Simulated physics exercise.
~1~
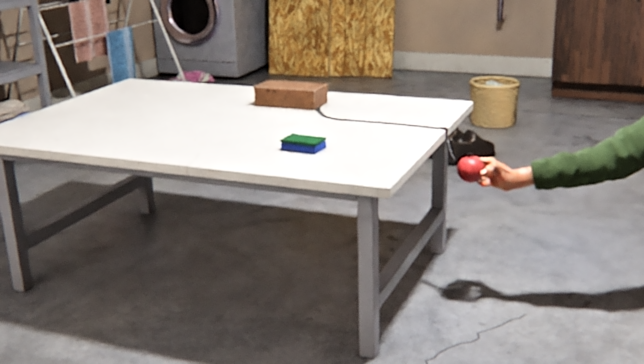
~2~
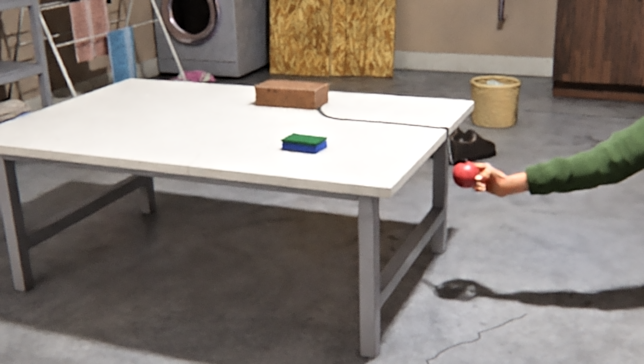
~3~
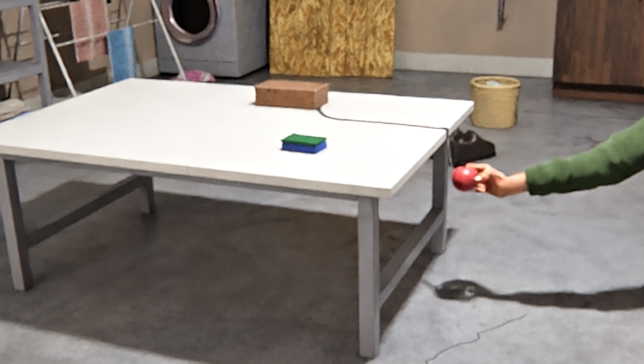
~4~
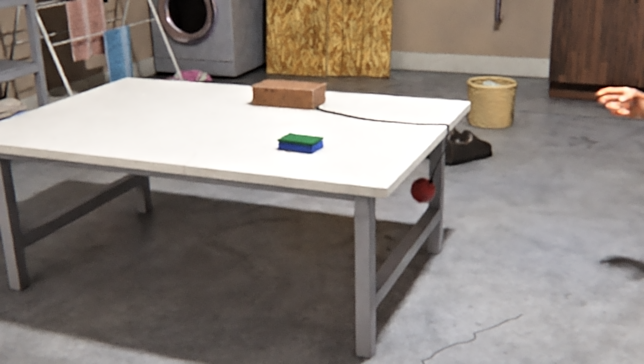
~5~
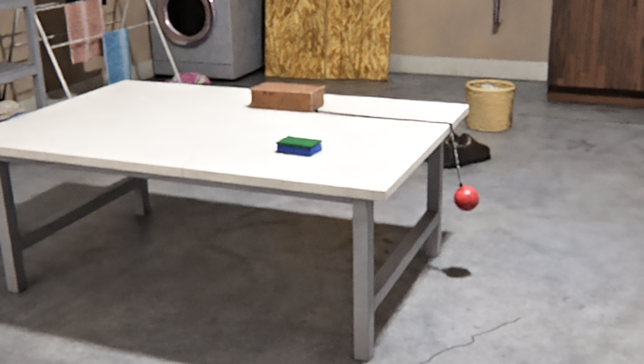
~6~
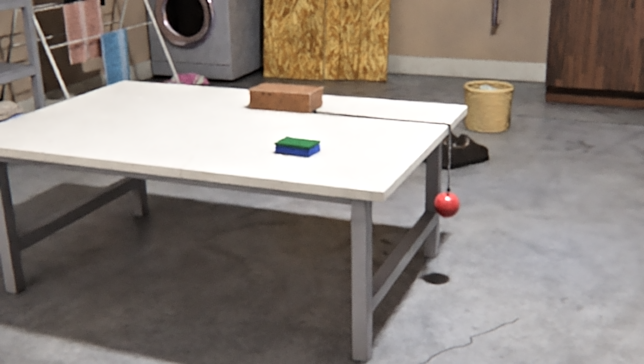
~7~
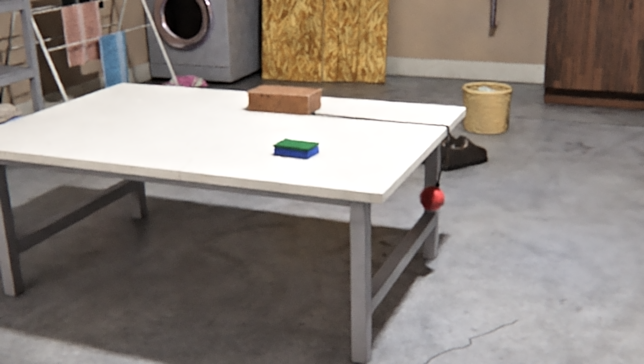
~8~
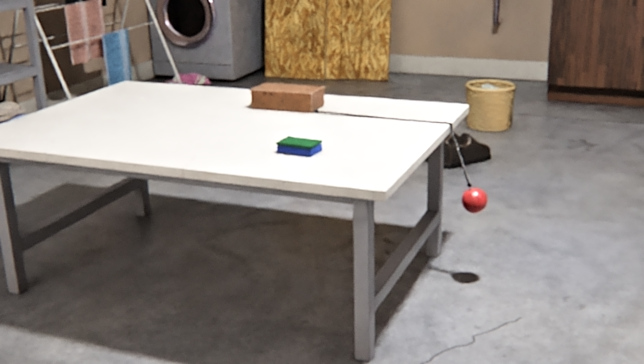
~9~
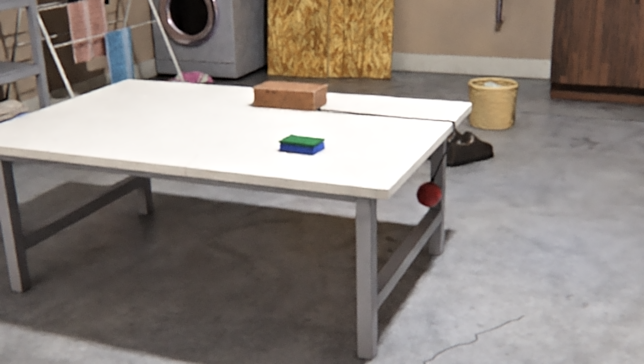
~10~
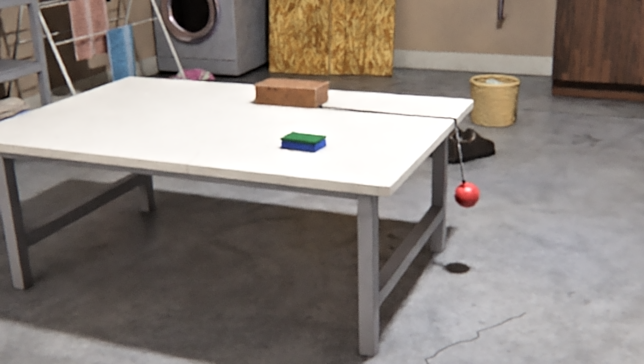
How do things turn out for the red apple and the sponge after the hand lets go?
The red apple ends up dangling on the ribbon from the table's edge, above the floor, and the sponge keeps its place on the tabletop.
